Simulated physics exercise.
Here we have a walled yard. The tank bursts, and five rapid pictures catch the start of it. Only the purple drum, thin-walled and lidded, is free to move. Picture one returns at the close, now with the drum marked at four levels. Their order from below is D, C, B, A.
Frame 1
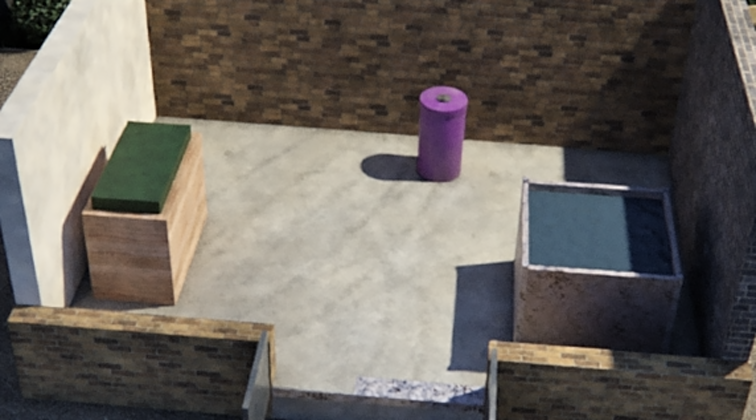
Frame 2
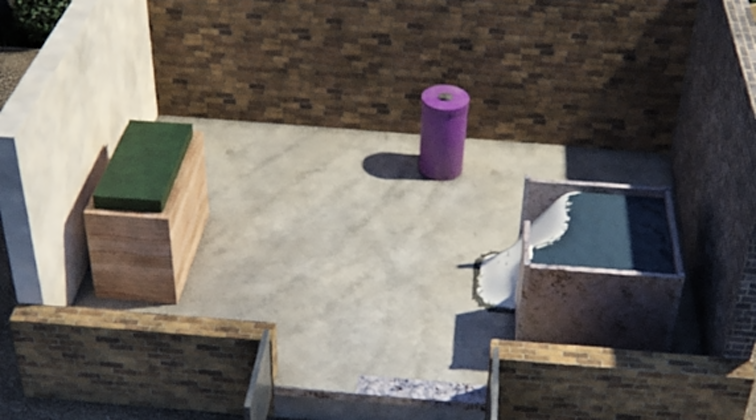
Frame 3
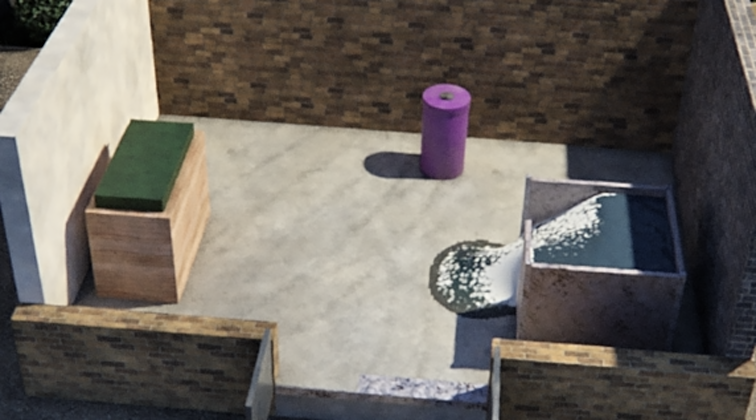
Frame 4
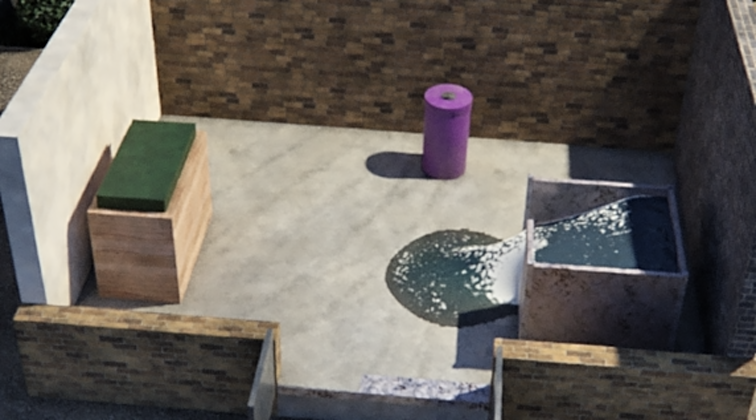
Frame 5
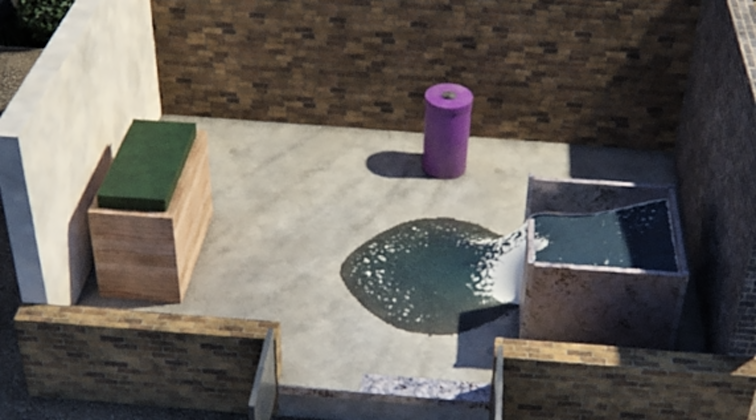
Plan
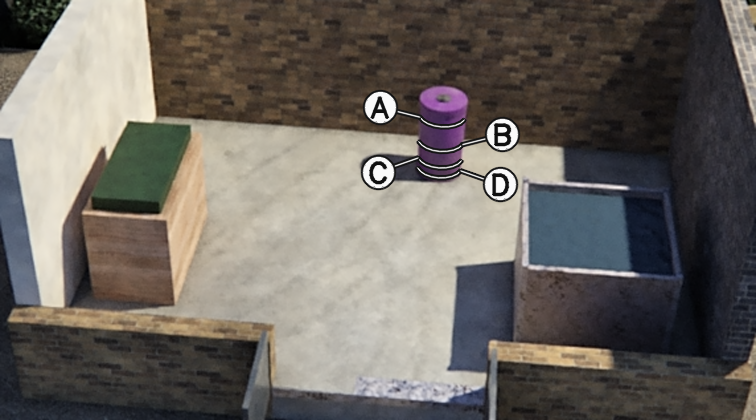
Water pours over the left side of a full, open-topped tank at the right of a walled yard, seen from above at a nearly still view. A purple drum stands near the brown brick back wall, with a green-topped wooden box at left and a gap in the low front wall. Foaming white at first, the water spreads leftward across the pale ground in a widening dark pool, while the drum stays upright in place.
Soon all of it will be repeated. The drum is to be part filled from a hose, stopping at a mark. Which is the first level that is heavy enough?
Level C just does it.
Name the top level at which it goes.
The answer is D.
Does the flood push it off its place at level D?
Yes.
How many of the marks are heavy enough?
Three of the four.
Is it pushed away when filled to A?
No, not at all.
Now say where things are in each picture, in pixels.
Lid of the purple drum at (443, 99); tank full, its middle at (598, 234); open gate at (381, 337).
Water covers 2 % of the ground and is seen nearest the drum at (500, 254).
Water covers 4 % of the ground and is seen nearest the drum at (476, 246).
Water covers 7 % of the ground and is seen nearest the drum at (460, 234).
Lid of the purple drum at (448, 96); water covers 11 % of the ground and is seen nearest the drum at (430, 224).
On the marked copy, A at (441, 126); B at (439, 151); C at (438, 167); D at (438, 177); from the bottom up D, C, B, A.
For level A, it does not move.
For level B, it does not move.
For level C, it does not move.
For level D, it is pushed about its own width away.
